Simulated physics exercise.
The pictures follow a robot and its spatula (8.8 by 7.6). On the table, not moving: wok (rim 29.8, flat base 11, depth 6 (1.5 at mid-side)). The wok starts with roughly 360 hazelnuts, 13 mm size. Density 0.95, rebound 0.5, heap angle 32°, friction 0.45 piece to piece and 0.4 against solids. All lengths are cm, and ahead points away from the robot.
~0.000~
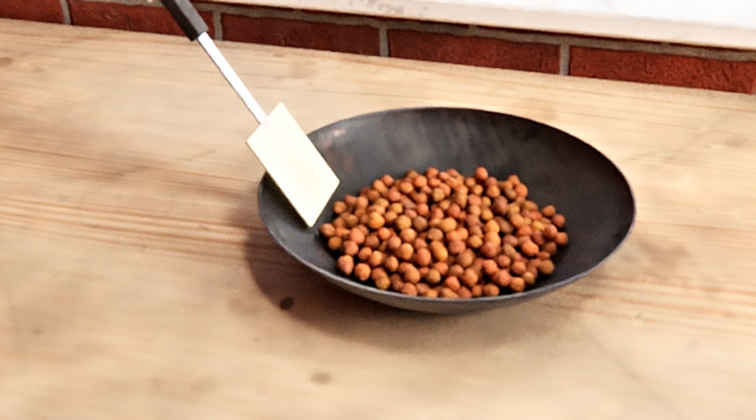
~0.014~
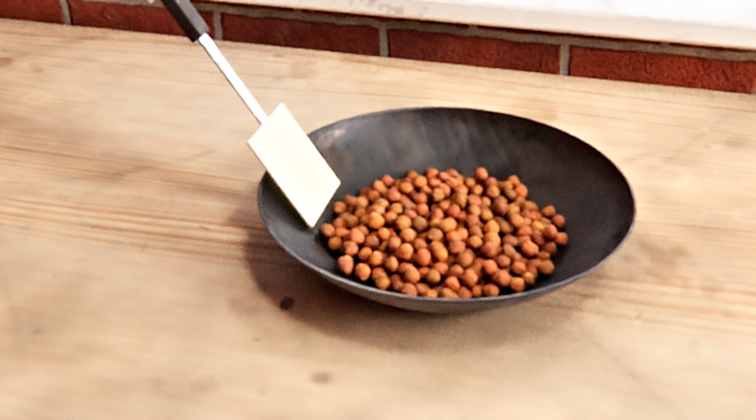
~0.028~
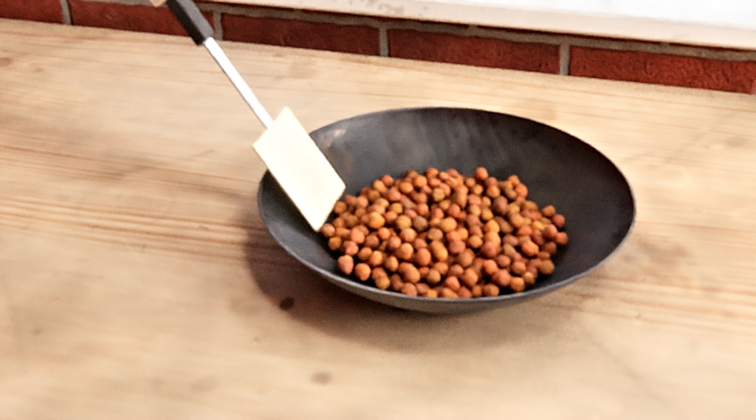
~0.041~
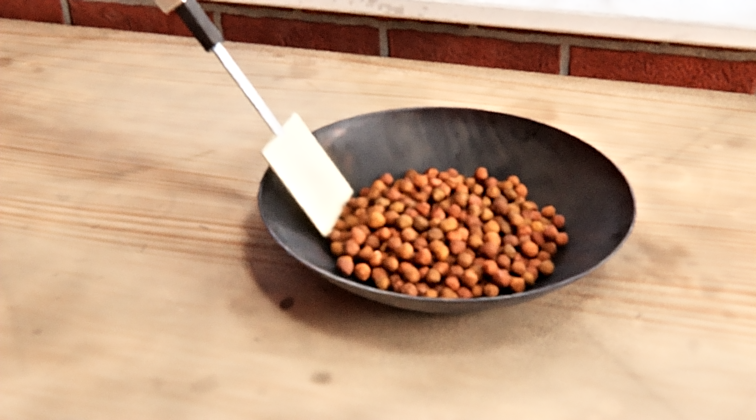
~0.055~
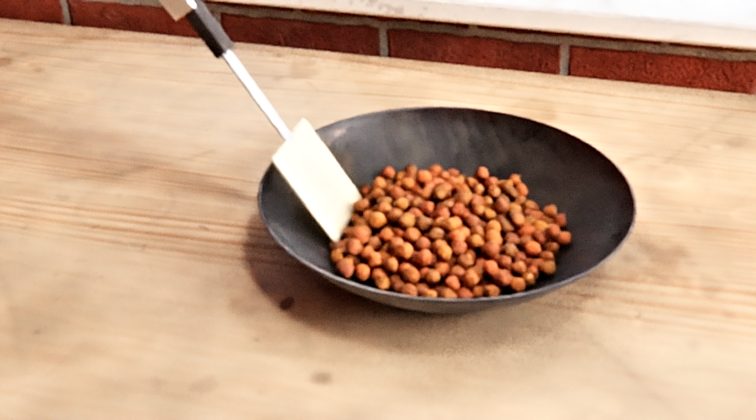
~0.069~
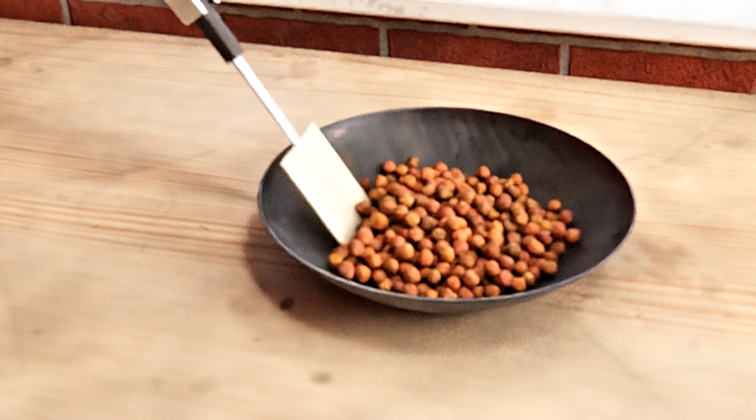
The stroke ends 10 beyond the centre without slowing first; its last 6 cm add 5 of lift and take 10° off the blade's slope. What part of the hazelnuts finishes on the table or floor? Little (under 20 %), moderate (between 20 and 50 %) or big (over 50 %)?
Answer: Little; under 20 % of the hazelnuts finish on the table or floor.
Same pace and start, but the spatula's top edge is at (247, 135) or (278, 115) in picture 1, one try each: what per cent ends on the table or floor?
About 10 and 15 per cent.
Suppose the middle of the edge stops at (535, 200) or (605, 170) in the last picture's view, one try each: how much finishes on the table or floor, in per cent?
Some 0 and 20 per cent.
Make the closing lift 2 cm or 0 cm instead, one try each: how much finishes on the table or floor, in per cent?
Some 10 and 5 per cent.
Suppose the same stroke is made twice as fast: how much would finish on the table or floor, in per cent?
It would be near 30 per cent.
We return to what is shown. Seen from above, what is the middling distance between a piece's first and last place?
Some 3 cm.
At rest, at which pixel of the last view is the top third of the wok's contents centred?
At about (541, 228).
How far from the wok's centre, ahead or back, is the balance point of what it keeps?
Some 3.5 cm ahead.
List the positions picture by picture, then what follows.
The first frame shows the spatula top edge at (264, 121), sloping 55°; upper third of the load around (448, 224), from x 325 to 560, top at y 175; 360 in the wok.
The second frame shows the spatula top edge at (265, 122), sloping 55°; upper third of the load around (448, 224), from x 325 to 560, top at y 175.
The third frame shows the spatula top edge at (270, 126), sloping 55°; upper third of the load around (448, 224), from x 325 to 560, top at y 175.
The fourth frame shows the spatula top edge at (279, 132), sloping 55°; upper third of the load around (443, 224), from x 335 to 560, top at y 175.
The fifth frame shows the spatula top edge at (288, 138), sloping 55°; upper third of the load around (442, 223), from x 335 to 565, top at y 170.
The sixth frame shows the spatula top edge at (298, 143), sloping 55°; upper third of the load around (446, 222), from x 335 to 570, top at y 165; 360 in the wok.
After 0.18 s, sloping 55°, highest piece 5 above the table; 360 in the wok.
After 0.29 s, sloping 52°, highest piece 6 above the table; 360 in the wok.
After 0.55 s, sloping 45°, highest piece 7 above the table; 309 in the wok, 42 on the table or floor, 9 on the blade or in flight.
After 1.60 s, sloping 45°, highest piece 6 above the table; 309 in the wok, 51 on the table or floor.
In the end, 309 in the wok, 51 on the table or floor. That is 14 % on the table or floor.
